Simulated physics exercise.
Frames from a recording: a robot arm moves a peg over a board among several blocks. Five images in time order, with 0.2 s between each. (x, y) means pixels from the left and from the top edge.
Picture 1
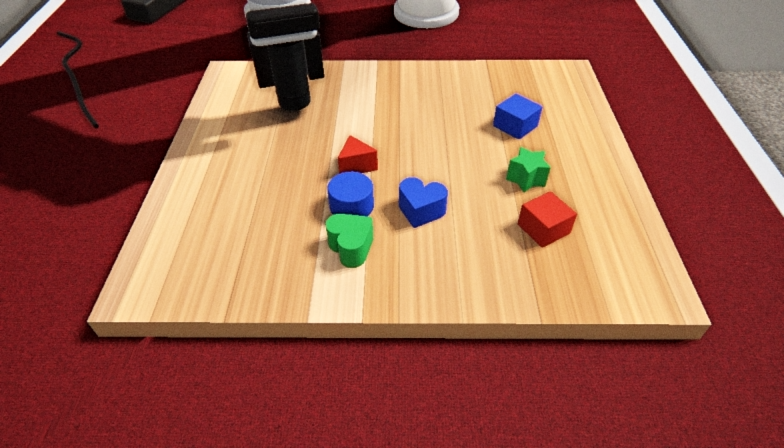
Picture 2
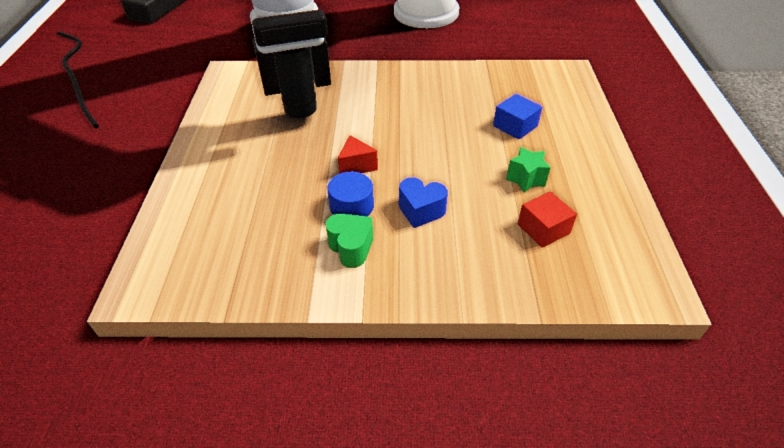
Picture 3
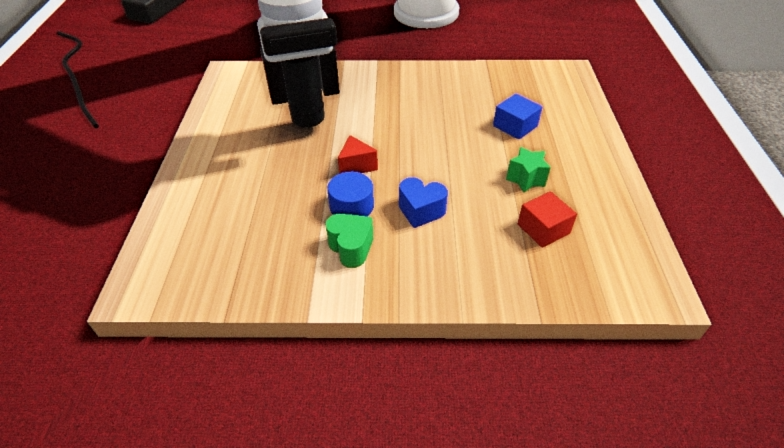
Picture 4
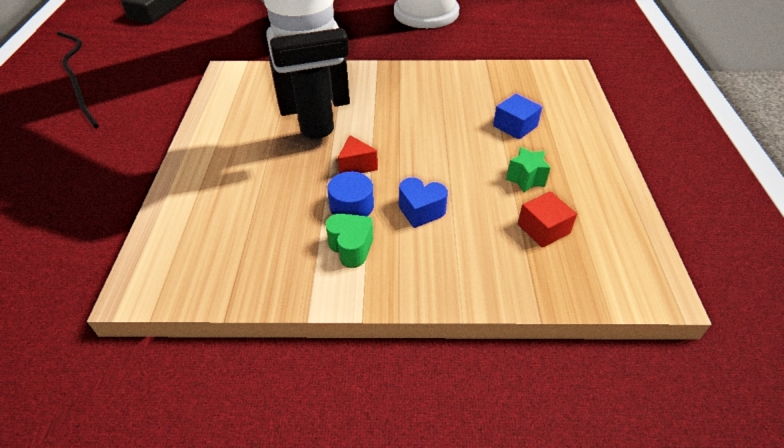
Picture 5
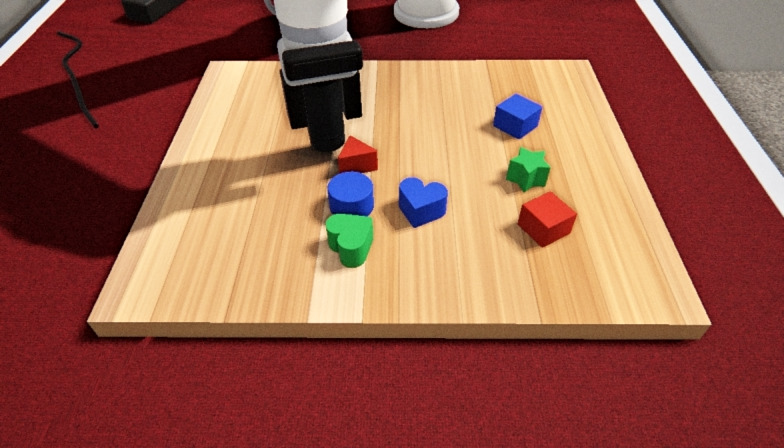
Robot arm moving a black peg down and slightly right over a wooden board toward a red triangular block, blocks staying still.
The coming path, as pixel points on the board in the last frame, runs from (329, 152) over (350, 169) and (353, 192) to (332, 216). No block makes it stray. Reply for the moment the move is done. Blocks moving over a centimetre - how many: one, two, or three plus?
In total, three or more blocks get moved by over 1 cm.
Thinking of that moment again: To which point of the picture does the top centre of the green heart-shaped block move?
Close to (352, 256).
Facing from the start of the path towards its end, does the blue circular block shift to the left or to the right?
Rightward.
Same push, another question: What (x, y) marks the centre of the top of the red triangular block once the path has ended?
The middle of its upper face will lie at (386, 171).
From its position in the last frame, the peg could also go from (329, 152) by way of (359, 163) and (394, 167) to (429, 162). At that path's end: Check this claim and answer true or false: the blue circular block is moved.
False
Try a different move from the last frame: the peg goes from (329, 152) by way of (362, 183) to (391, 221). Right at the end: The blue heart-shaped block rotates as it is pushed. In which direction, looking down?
The answer is clockwise.
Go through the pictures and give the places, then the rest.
The first frame shows tip of the peg at (295, 103), middles of tops, green heart-shaped block at (349, 228), blue circular block at (350, 186), red triangular block at (355, 147), blue heart-shaped block at (422, 191).
The second frame shows peg at (301, 110), nothing pushed.
The third frame shows peg at (308, 119), nothing pushed.
The fourth frame shows peg at (317, 129), nothing pushed.
The fifth frame shows peg at (328, 142), green heart-shaped block at (349, 228), blue circular block at (350, 186), red triangular block at (355, 147), blue heart-shaped block at (422, 191).
The first path, step by step. One third of the way, peg at (349, 159); red triangular block at (374, 161).
Two thirds of the way, peg at (351, 183); green heart-shaped block at (349, 233); blue circular block at (345, 202); red triangular block at (386, 171).
At the end, peg at (331, 206); green heart-shaped block at (352, 256), turned 40° anticlockwise; blue circular block at (330, 228); red triangular block at (386, 171); blue heart-shaped block unmoved.
